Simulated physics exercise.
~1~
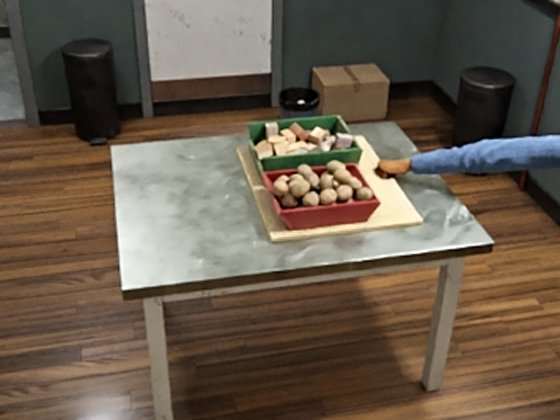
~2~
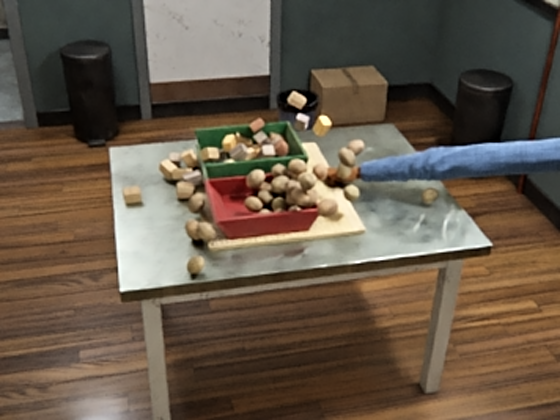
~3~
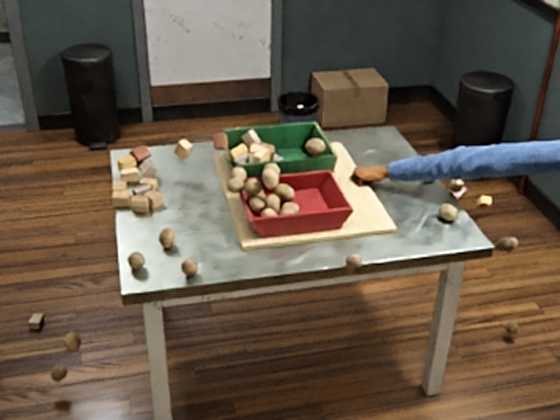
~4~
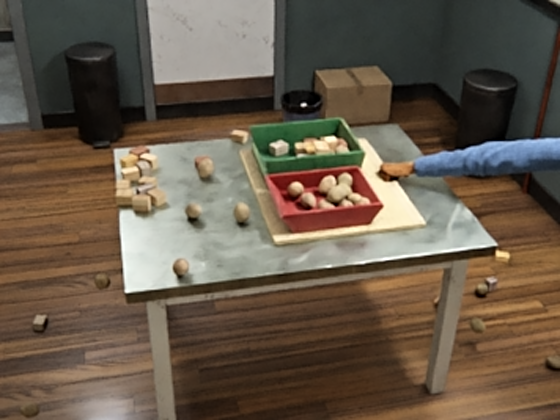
On a metal-topped table, a blue-sleeved arm shaking a board with red and green containers, scattering round objects and wooden blocks, many staying inside.
